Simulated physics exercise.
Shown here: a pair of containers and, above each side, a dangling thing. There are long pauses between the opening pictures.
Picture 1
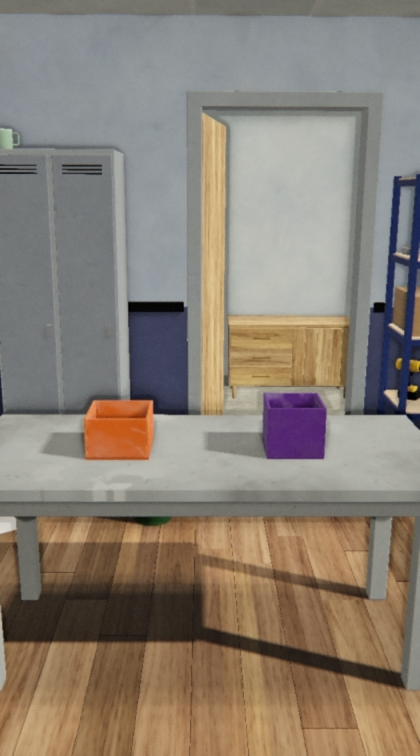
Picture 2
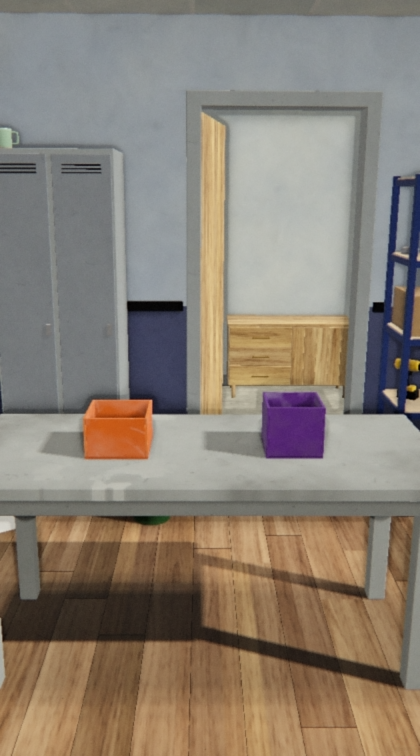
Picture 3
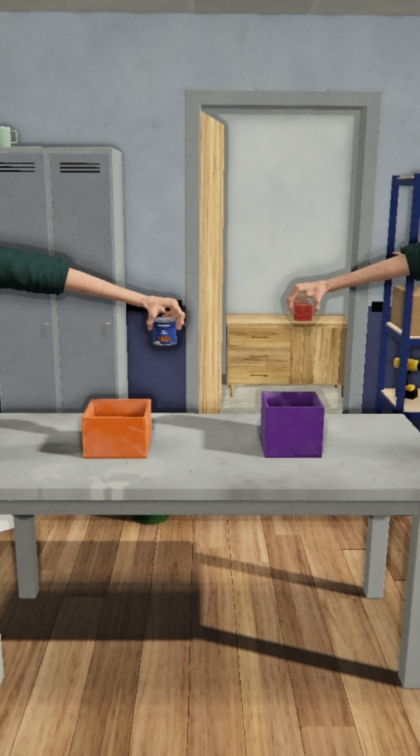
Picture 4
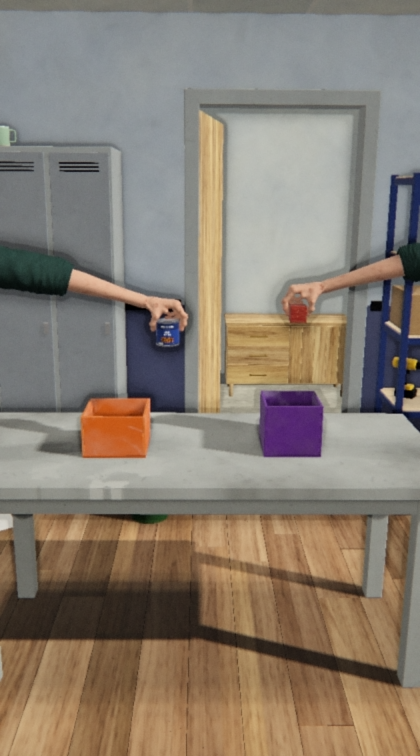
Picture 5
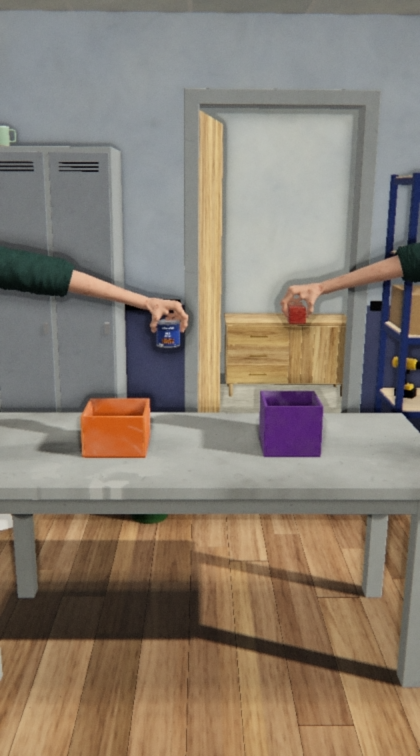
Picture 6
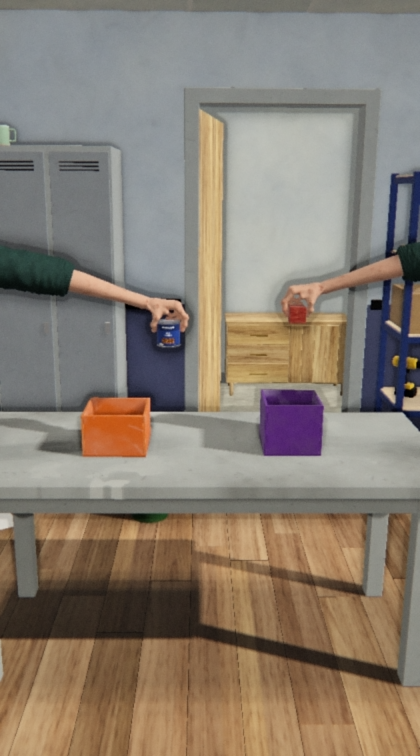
In the video, an orange box and a purple box sit on a gray table; two arms then appear from either side, the left holding a blue tin and the right a small red object, and stay nearly still above them.
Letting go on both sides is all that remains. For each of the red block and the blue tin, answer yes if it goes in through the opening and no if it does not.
Red block: Yes, blue tin: No.
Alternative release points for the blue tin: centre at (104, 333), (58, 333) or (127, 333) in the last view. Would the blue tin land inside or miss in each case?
The blue tin: Makes it in; stays out; makes it in.
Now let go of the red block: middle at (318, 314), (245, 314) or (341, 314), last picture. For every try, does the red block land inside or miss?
Try by try, it is caught; falls beside it; lands outside.
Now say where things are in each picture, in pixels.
The first picture shows left crate (120, 429).
The second picture shows right basket (292, 424).
The third picture shows still on the way; red block (303, 312); left crate (118, 428).
The fourth picture shows still on the way; blue tin (168, 332); right basket (290, 423).
The fifth picture shows still on the way; red block (297, 314); left crate (117, 427).
The sixth picture shows in place, still held; red block (297, 314); blue tin (169, 333); right basket (290, 422).
Then, 0.16 s later than the last frame, red block shifted about its own width near (296, 335); blue tin shifted about its own width near (169, 354).
Then, 0.24 s later than the last frame, red block dropping near (295, 372); blue tin dropping near (169, 391).
Then, 0.32 s later than the last frame, red block dropping near (293, 426); blue tin fallen near (170, 435).
When it is over, the red block drops into the container, near (292, 437); the blue tin ends up outside, near (170, 435).
